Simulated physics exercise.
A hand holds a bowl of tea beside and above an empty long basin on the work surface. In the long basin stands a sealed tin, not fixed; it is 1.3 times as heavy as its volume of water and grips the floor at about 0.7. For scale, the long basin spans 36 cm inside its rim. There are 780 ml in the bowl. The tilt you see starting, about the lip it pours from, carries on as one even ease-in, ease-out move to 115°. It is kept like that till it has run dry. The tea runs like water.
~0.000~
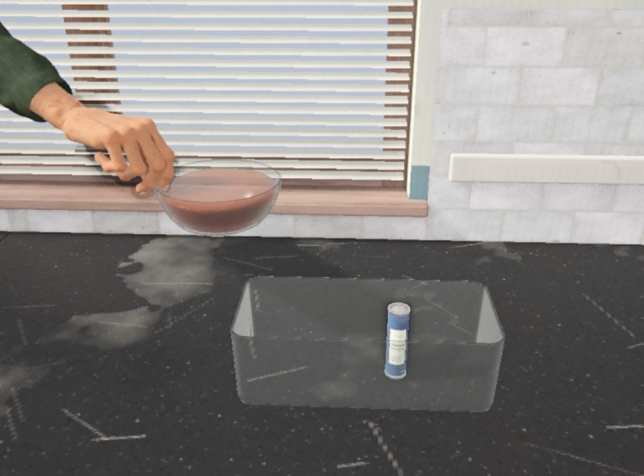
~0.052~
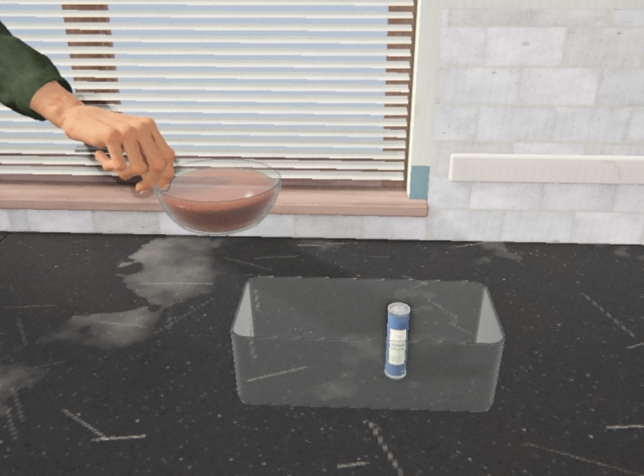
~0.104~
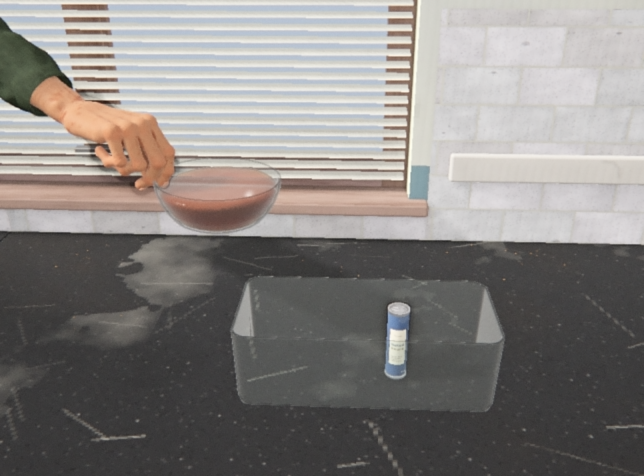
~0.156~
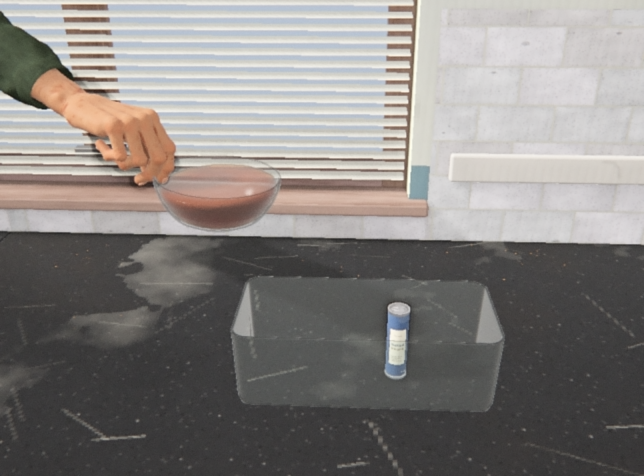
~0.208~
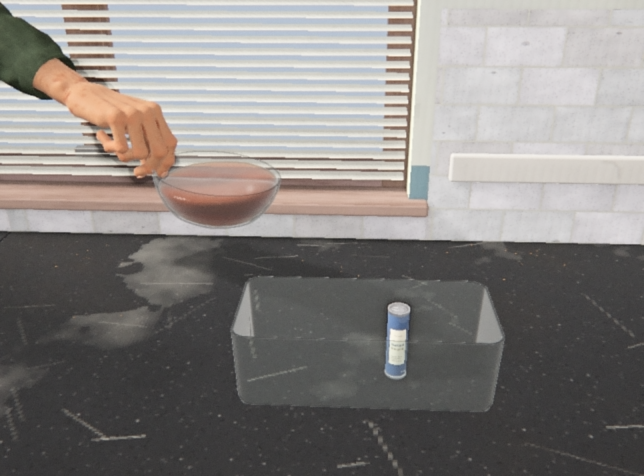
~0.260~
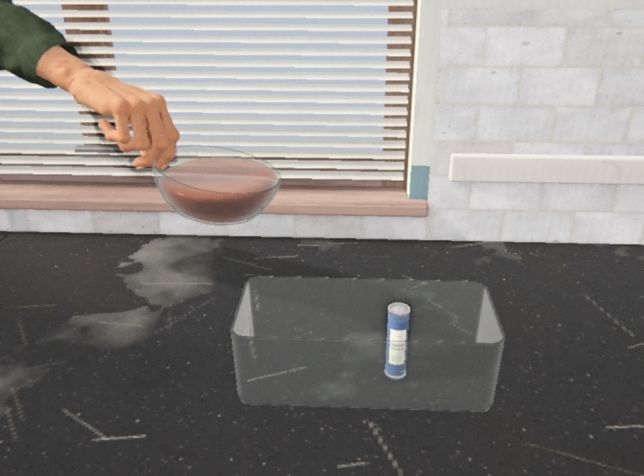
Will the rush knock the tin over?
The tin remains upright.
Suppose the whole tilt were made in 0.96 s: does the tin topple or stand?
The tin goes over.
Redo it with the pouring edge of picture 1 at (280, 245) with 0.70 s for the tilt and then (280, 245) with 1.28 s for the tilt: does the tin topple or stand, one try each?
First it topples; then it keeps standing.
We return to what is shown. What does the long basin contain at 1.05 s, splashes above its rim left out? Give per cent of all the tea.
Some 90 per cent.
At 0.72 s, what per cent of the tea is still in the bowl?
About 32 per cent.
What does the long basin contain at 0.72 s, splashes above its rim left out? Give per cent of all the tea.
Near 16 in a hundred.
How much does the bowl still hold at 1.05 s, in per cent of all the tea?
About 0 per cent.
Then, 0.72 s in, the tilt is 68° and 33 per cent is still to pour; the tin stands where it began.
Then, 1.05 s in, the tilt is 106° and 0 per cent is still to pour; the tin stands where it began.
Then, 1.40 s in, the tilt is 115° and 0 per cent is still to pour; the tin stands where it began.
Then, 1.78 s in, the tilt is 115° and 0 per cent is still to pour; the tin stands where it began.
Finally, the tin stands where it began.
